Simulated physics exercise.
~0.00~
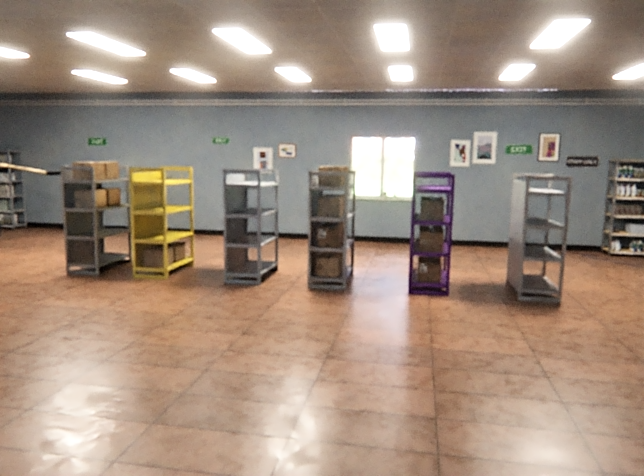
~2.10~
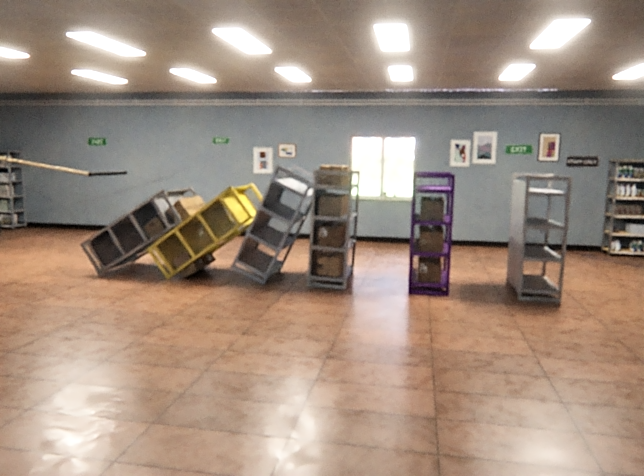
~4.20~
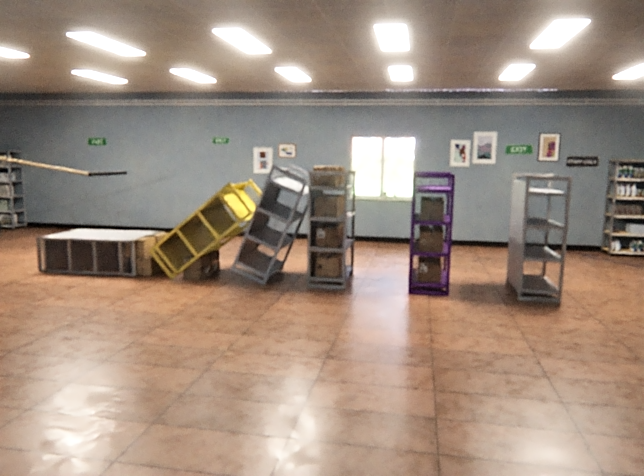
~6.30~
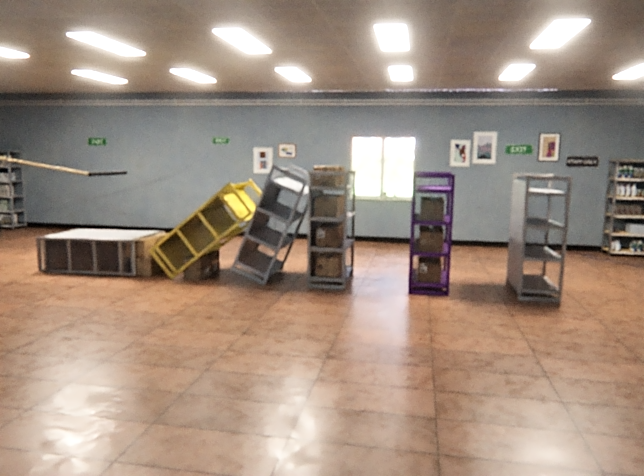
We see a pole move right at a row of six shelving units, and the leftmost topples into the yellow one, which tips against a grey one that leans on the fourth. The first drops flat, the next two stay leaning, and the last three, including the purple one, remain standing.
